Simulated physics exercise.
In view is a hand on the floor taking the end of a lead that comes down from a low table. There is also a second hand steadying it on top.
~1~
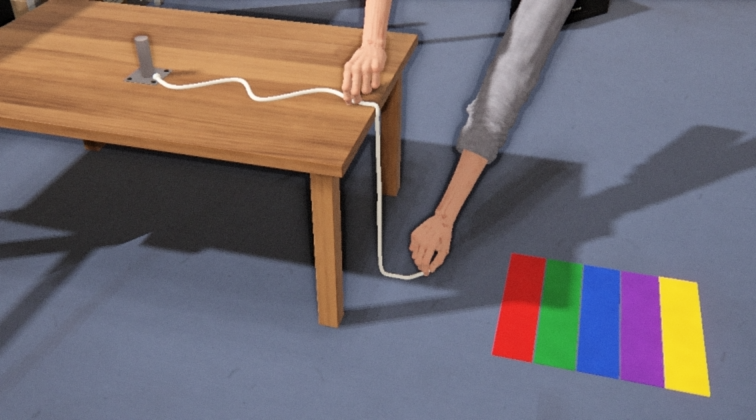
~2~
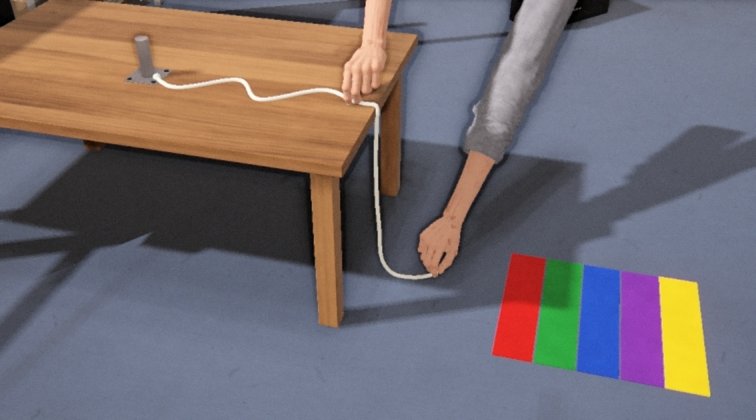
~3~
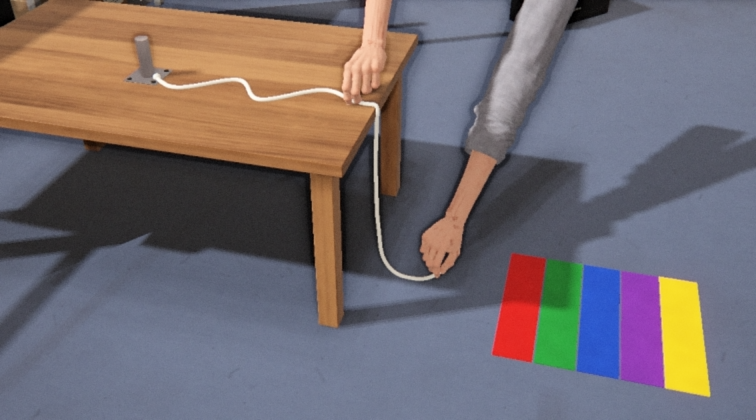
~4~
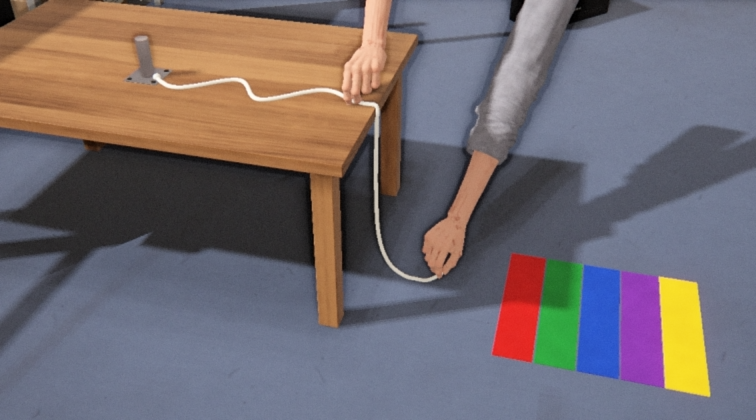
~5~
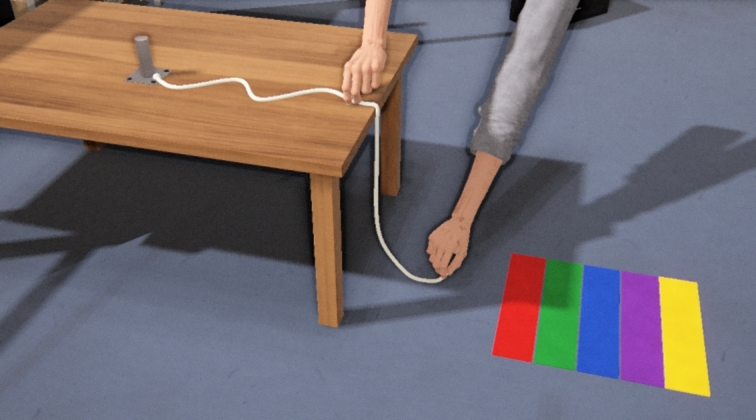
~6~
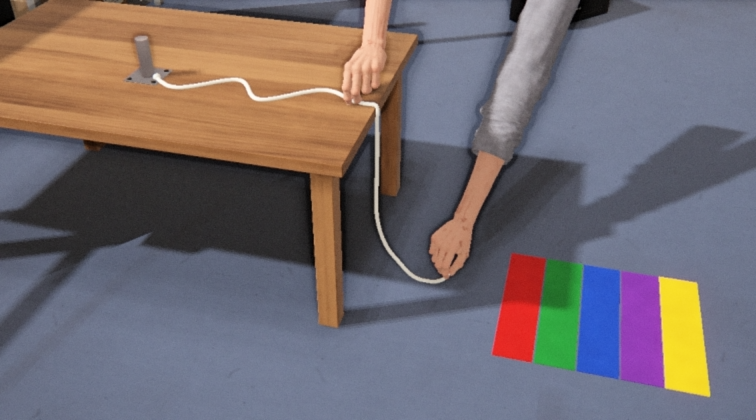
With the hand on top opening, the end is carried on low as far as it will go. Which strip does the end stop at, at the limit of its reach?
It stops at the blue strip.
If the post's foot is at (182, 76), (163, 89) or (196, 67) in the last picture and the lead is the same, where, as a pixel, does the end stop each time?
It works out at around (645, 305), (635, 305) and (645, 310) for the three tries.
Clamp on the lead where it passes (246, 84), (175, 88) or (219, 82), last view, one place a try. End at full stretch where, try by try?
Estimated pixels in sequence: (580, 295), (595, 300) and (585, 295).
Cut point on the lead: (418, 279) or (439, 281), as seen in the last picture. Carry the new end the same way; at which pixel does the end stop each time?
I'd say somewhere near (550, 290) the first time and near (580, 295) the second time.
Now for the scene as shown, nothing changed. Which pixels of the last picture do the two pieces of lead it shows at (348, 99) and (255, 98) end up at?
They go to (388, 119) and to (291, 94).
Early on, end near (534, 289); over red.
Midway, end near (577, 296); over green.
At the end of the slack, end near (604, 301); over blue. Over blue.
